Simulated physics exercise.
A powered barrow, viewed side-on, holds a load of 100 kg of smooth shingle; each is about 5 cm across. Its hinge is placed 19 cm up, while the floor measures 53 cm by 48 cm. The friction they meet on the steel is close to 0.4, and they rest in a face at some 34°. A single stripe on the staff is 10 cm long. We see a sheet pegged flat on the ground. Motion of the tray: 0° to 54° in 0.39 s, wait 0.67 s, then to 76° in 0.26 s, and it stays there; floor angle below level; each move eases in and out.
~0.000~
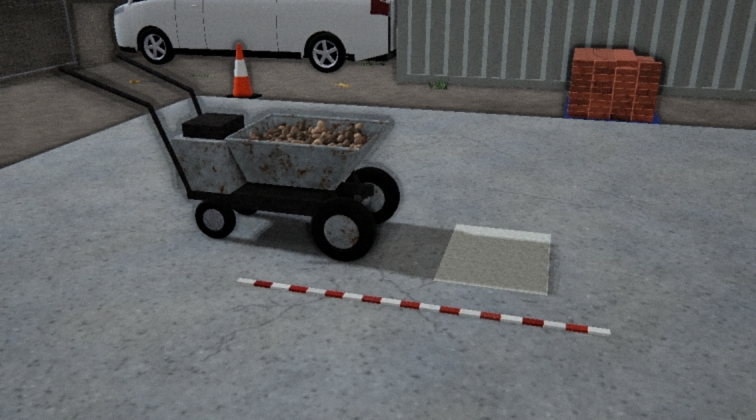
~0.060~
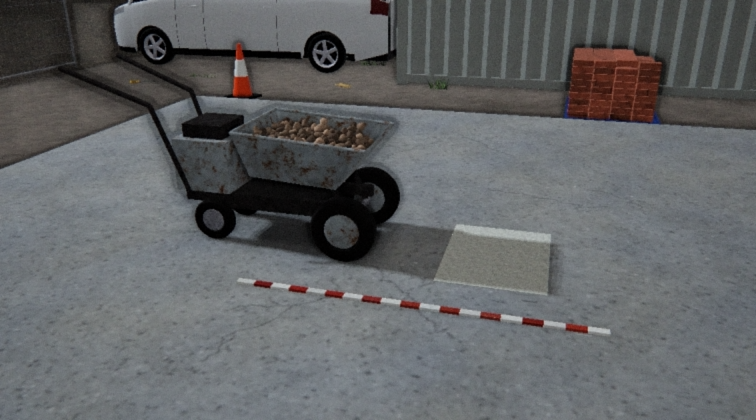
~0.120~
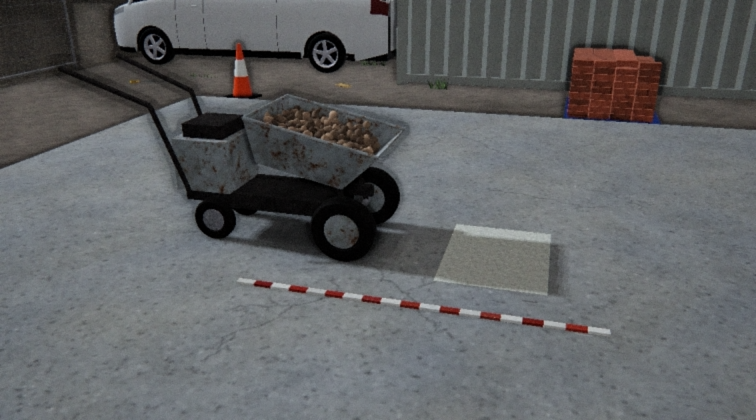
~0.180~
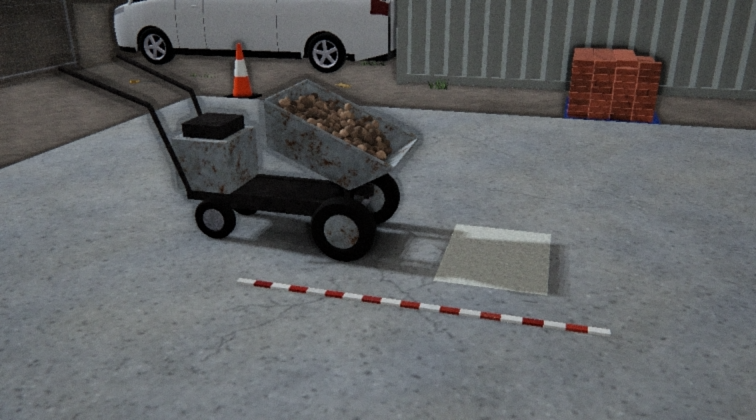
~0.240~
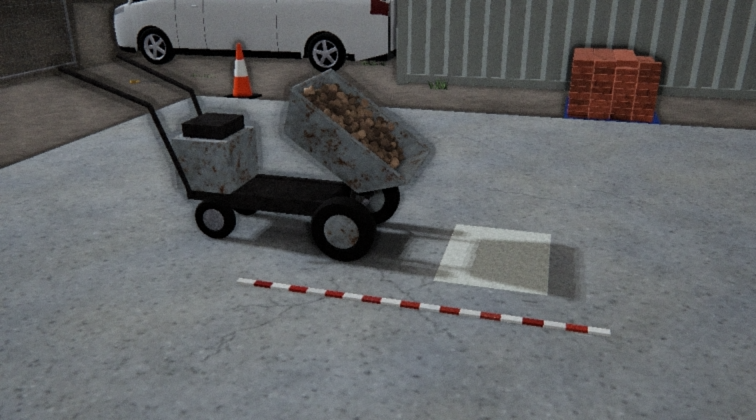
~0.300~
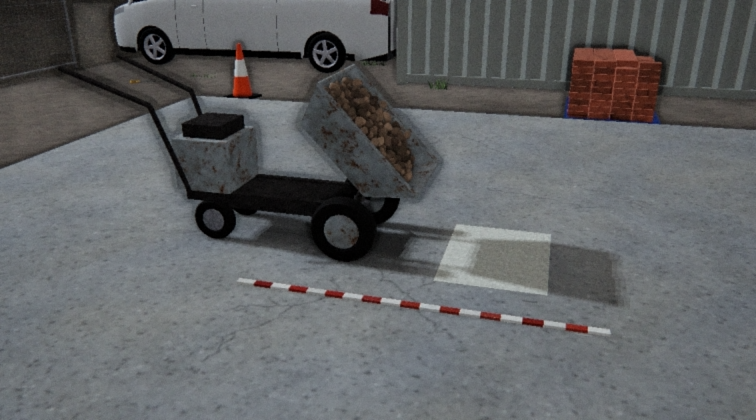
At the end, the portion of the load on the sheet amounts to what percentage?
It amounts to roughly 55 per cent.
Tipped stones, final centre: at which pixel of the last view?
Look at roughly (499, 253).
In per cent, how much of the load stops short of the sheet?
10 per cent or so.
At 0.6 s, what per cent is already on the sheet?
By that point it's something like 15 in a hundred.
After 0.4 s the floor is at 54°; 100 % in the tray; the foremost stones are at (427, 187).
After 0.6 s the floor is at 54°; 81 % in the tray, 3 % short of the sheet, 16 % on the sheet; the foremost stones are at (482, 213).
After 1.8 s the floor is at 76°; 5 % in the tray, 6 % short of the sheet, 55 % on the sheet, 34 % off the sheet elsewhere; the foremost stones are past the picture's edge.
After 3.7 s the floor is at 76°; 0 % in the tray, 10 % short of the sheet, 54 % on the sheet, 35 % off the sheet elsewhere; the foremost stones are past the picture's edge.
